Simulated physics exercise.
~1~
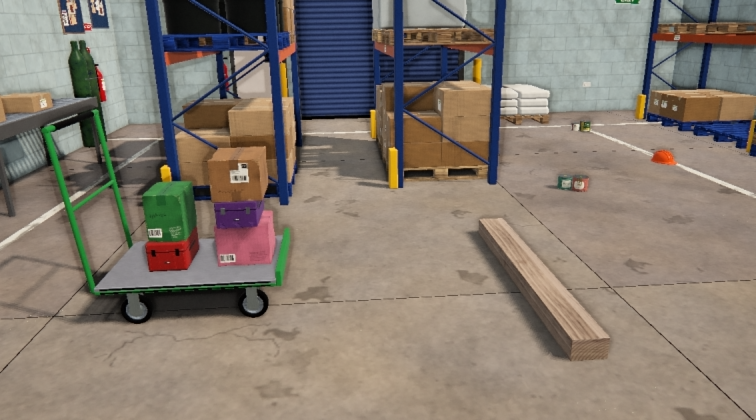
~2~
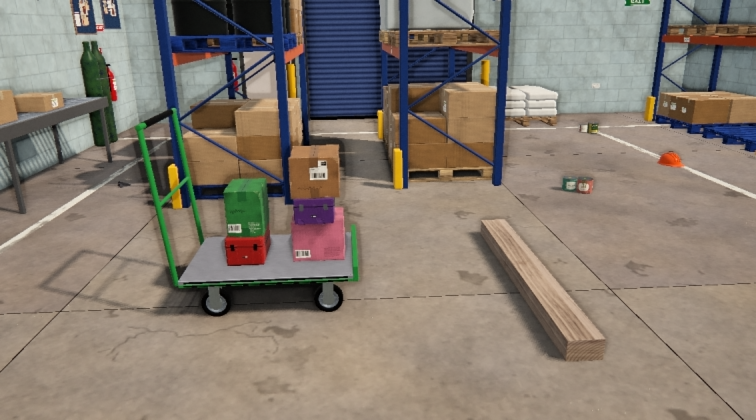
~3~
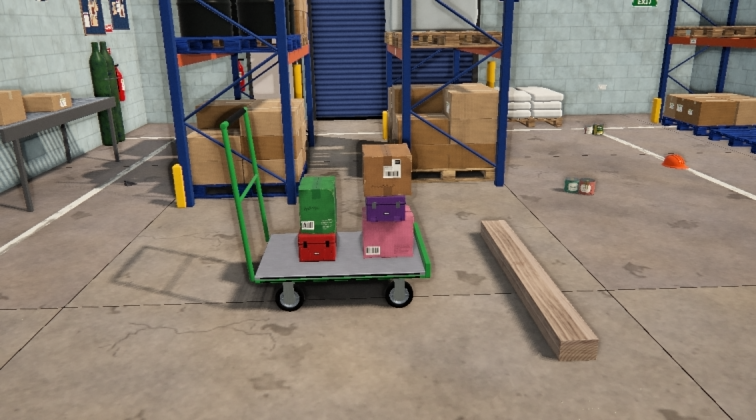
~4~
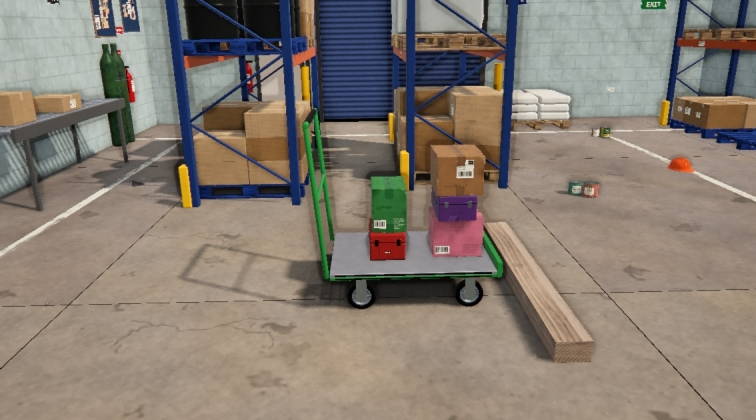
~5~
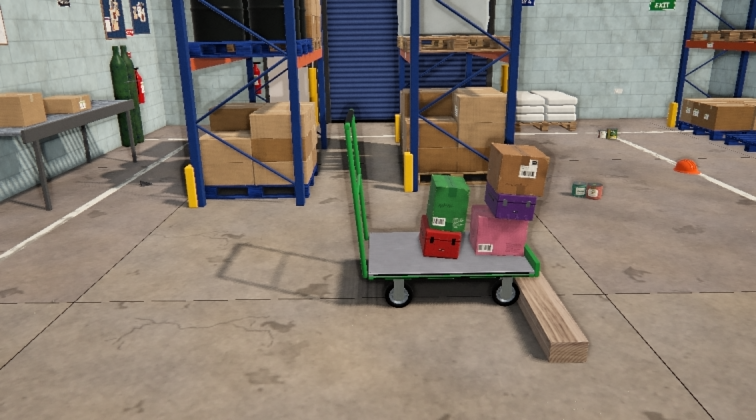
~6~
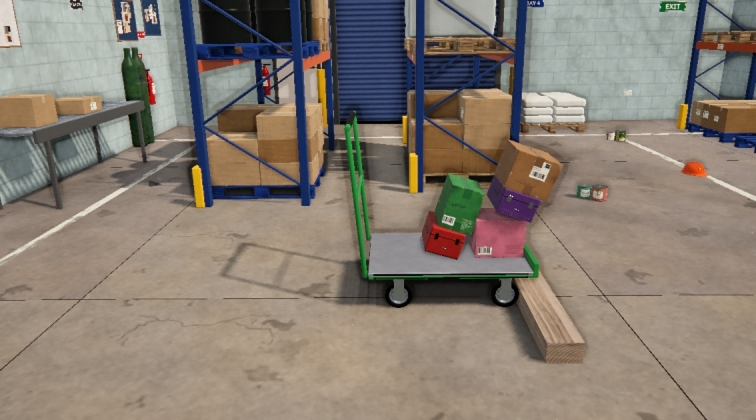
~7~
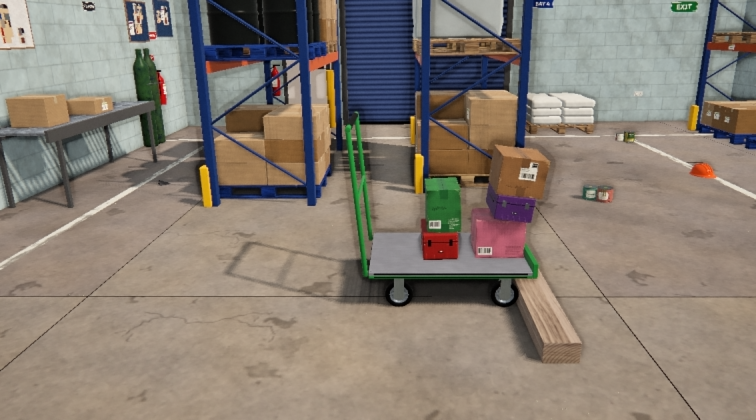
A loaded trolley rolls right into a beam; its boxes tip, then settle aboard.
